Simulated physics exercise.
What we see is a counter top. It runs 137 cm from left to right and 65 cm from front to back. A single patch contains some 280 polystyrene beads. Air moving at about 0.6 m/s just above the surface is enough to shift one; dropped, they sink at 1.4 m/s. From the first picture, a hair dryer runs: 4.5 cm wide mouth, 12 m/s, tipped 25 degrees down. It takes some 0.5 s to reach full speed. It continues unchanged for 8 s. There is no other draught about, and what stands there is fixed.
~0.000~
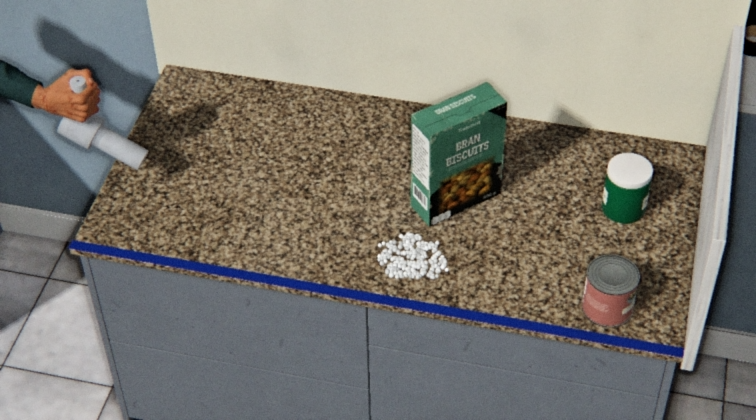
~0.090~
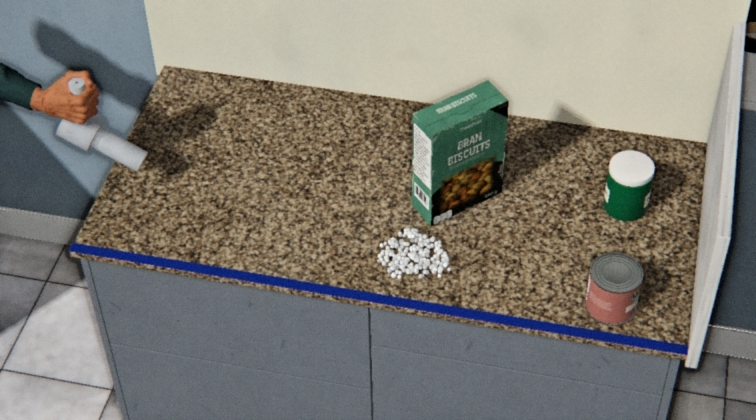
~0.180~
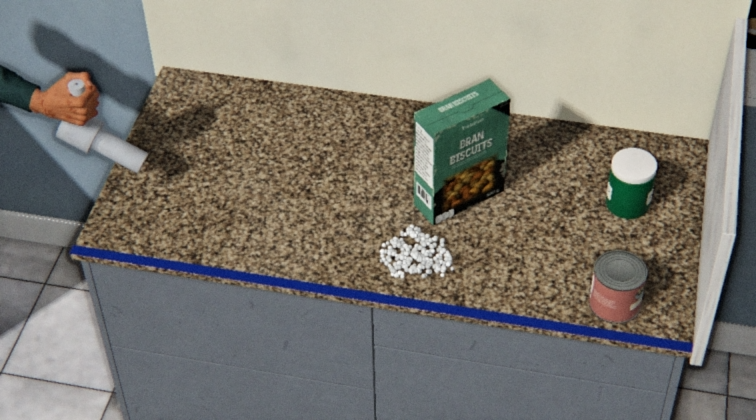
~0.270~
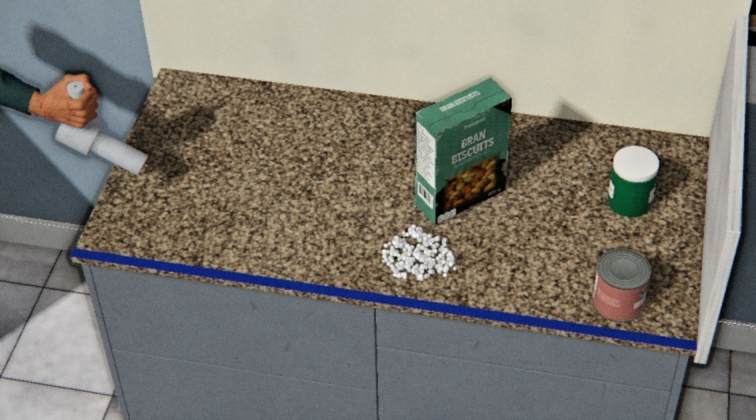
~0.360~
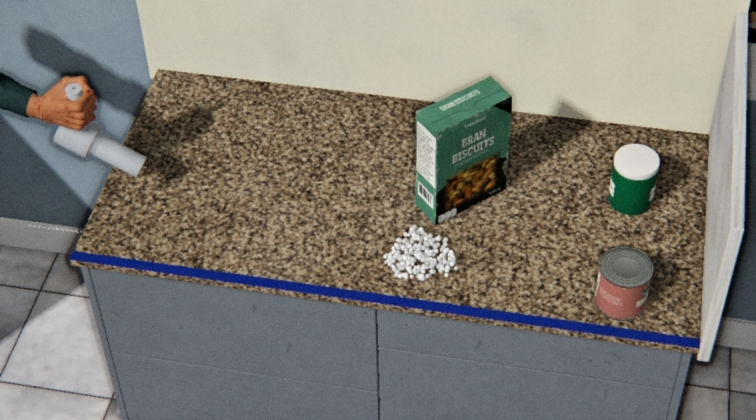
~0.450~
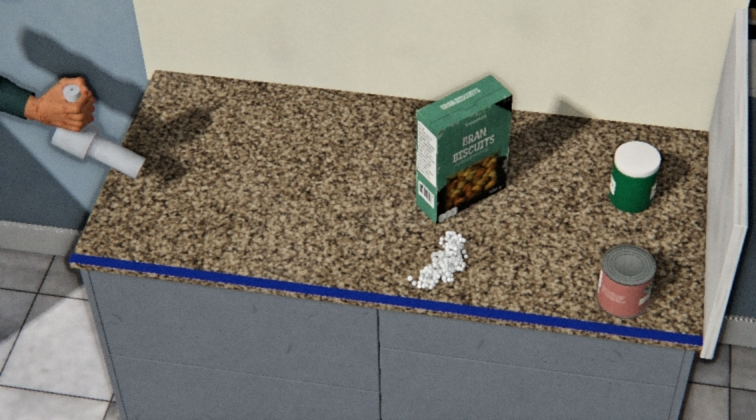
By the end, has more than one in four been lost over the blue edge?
I'd predict that edge sees over a quarter go past.
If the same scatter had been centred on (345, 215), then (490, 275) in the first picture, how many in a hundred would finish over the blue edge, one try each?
Near 15 % for the first and near 80 % for the second.
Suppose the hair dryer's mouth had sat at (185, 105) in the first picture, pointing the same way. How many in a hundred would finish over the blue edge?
Some 100 %.
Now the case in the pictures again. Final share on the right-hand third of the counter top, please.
I'd estimate around 15 per cent.
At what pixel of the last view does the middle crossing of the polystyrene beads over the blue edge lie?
The halfway point of the crossings is around (580, 330) in the last picture.
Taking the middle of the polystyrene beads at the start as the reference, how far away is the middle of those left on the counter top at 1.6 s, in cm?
Roughly 70 cm.
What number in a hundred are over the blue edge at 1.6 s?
About 80 %.
After 1.6 s, 23 % are on the move or not yet settled, 79 % are over the blue edge; the middle of those still in play is near (696, 167).
After 2.6 s, 15 % are on the move or not yet settled, 85 % are over the blue edge.
After 4.4 s, 14 % are on the move or not yet settled, 85 % are over the blue edge.
After 8.0 s, at the end, 85 % are over the blue edge.
